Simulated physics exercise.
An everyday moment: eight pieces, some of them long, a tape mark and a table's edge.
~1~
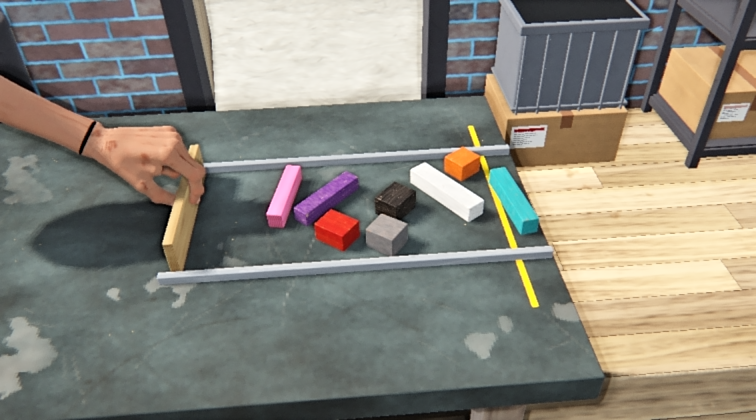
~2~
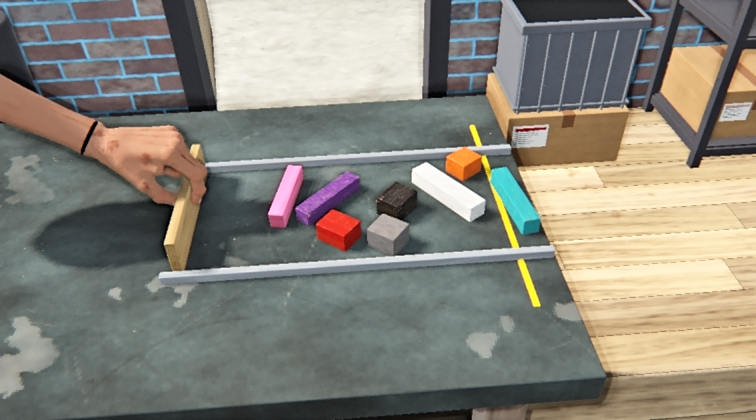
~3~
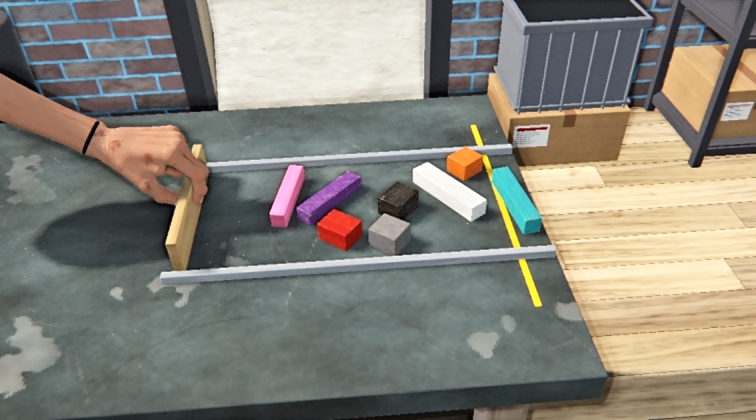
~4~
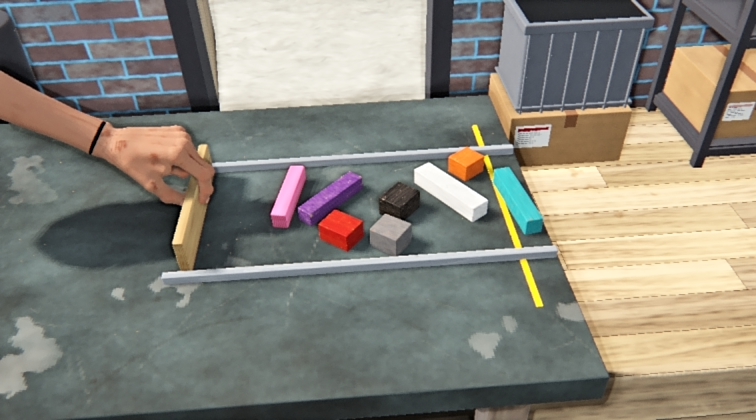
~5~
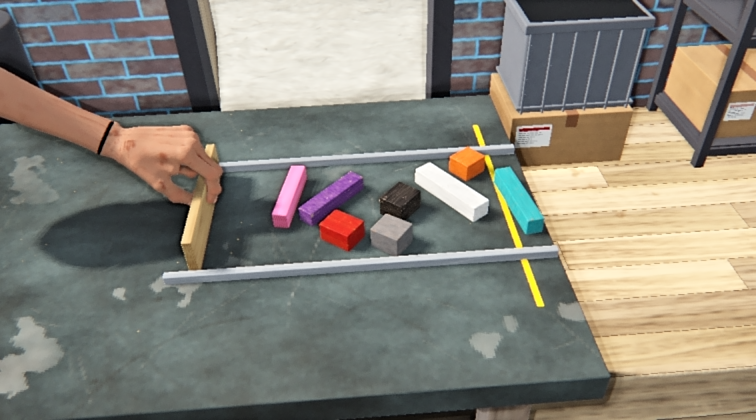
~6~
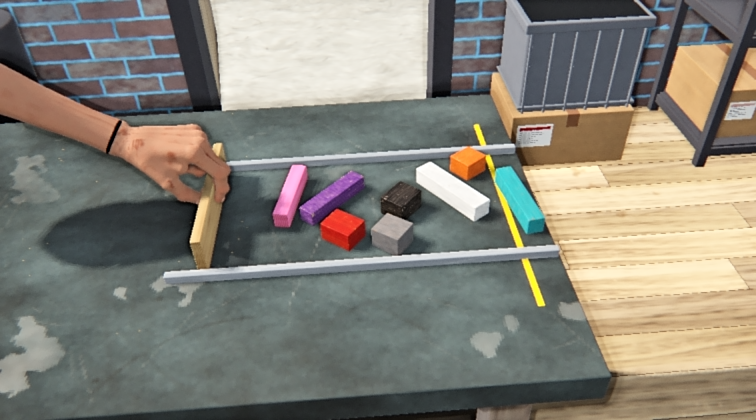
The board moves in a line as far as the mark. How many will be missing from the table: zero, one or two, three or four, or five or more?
In the end the number that fall off is five or more.
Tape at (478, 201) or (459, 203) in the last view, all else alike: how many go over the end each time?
Try by try, 3 and 1.
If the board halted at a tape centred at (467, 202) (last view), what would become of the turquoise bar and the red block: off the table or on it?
The turquoise bar falls; the red block stays on.
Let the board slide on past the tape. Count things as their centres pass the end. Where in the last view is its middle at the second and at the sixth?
Near (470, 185) and (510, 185).
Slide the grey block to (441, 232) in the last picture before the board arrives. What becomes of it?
Then it is lost.
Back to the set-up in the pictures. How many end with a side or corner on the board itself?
That makes 2.
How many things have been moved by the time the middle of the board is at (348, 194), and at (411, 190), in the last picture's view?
The counts are 5 and 8.
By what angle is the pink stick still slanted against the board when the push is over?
Near 0 degrees.
Soon after, none off yet; turquoise bar at rest near (518, 199); orange block at rest near (468, 163); white bar at rest near (452, 190).
Then, none off yet; turquoise bar at rest near (518, 199); orange block at rest near (468, 163); white bar moving near (457, 188).
Further on, none off yet; turquoise bar tipped well over near (562, 227); orange block moved about its own width near (505, 157); white bar moved about its own width near (512, 180).
At rest, the number that fall off is five or more; fallen, grey block, black block, white bar, orange block and turquoise bar.
